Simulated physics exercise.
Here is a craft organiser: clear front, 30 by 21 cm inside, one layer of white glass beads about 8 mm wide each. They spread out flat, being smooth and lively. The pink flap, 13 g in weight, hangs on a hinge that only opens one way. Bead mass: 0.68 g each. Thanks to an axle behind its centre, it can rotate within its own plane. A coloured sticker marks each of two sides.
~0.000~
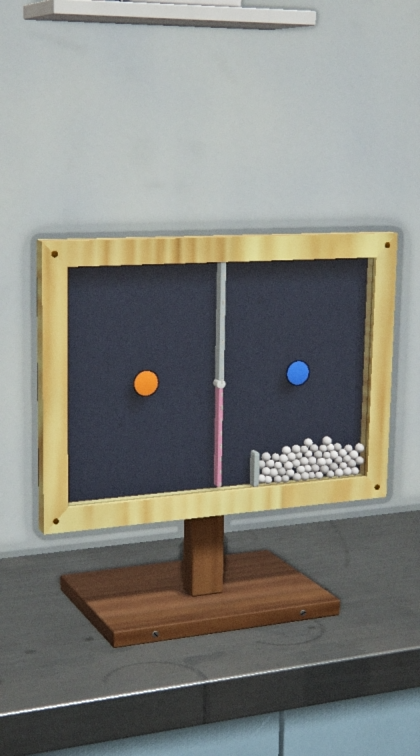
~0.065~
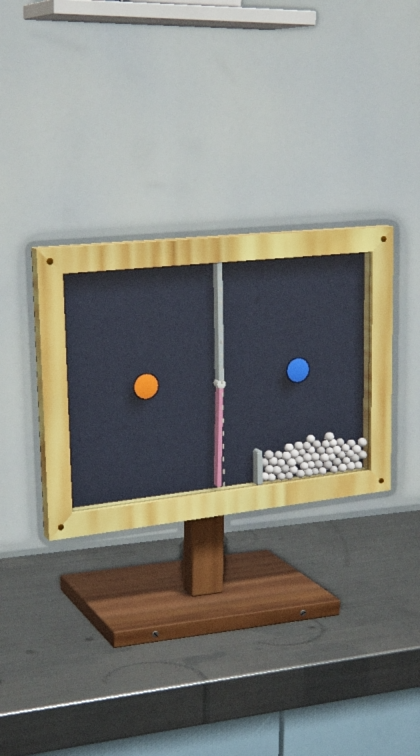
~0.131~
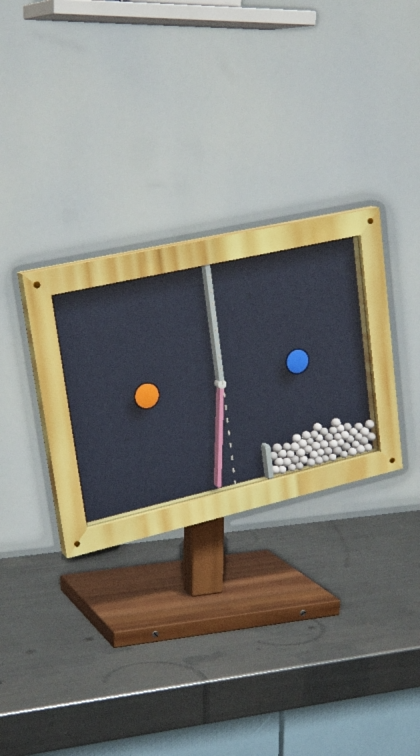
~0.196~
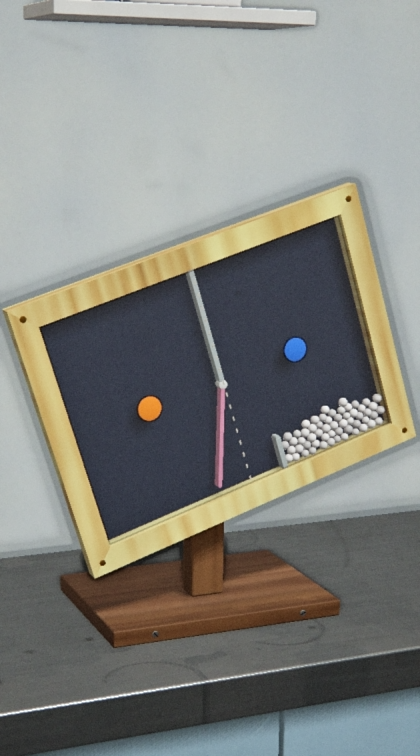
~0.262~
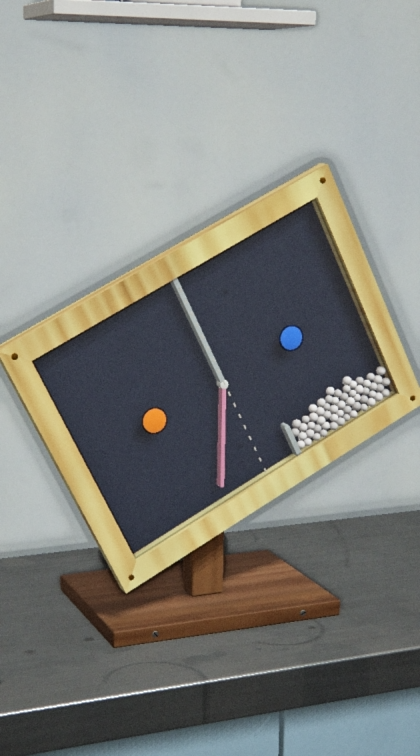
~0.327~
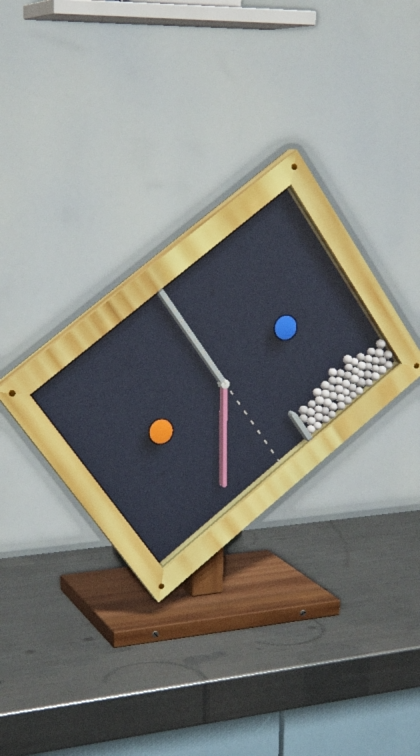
On a dark countertop, a framed panel on a wooden stand turned steadily anticlockwise until steeply slanted, its white beads staying heaped at the right while the pink flap kept hanging straight down.
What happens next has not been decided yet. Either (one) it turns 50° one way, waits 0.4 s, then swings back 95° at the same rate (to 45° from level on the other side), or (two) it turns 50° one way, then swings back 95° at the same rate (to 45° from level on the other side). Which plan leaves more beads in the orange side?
Result: The plan described earlier.
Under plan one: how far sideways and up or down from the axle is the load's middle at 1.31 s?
Right: About 2 cm; below: About 9 cm.
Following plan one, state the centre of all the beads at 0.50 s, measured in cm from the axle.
Position estimate: Right 12 cm, above 1 cm.
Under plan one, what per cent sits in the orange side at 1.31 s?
That part holds about 30 percent of it.
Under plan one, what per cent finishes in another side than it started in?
My reckoning puts it near 30 percent.
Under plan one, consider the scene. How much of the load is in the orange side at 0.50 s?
I'd say close to 0 in a hundred.
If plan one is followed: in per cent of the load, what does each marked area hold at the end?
Final shares - orange side: 30 %, blue side: 70 %.
Plan one. 0.50 s, it stands 50° anticlockwise; the beads' middle is 12 cm right of and 1 cm above the centre; blue 100 %; pink flap open 48°.
After 1.31 s, it stands 2° anticlockwise; the beads' middle is 2 cm right of and 9 cm below the centre; orange 30 %, blue 70 %; pink flap open 4°.
After 1.72 s, it stands 45° clockwise; the beads' middle is 3 cm left of and 11 cm below the centre; orange 30 %, blue 70 %; pink flap shut.
At rest by 2.4 s, it stands 45° clockwise; orange 30 %, blue 70 %; pink flap shut.
Plan two would end with orange 15 %, blue 85 %.
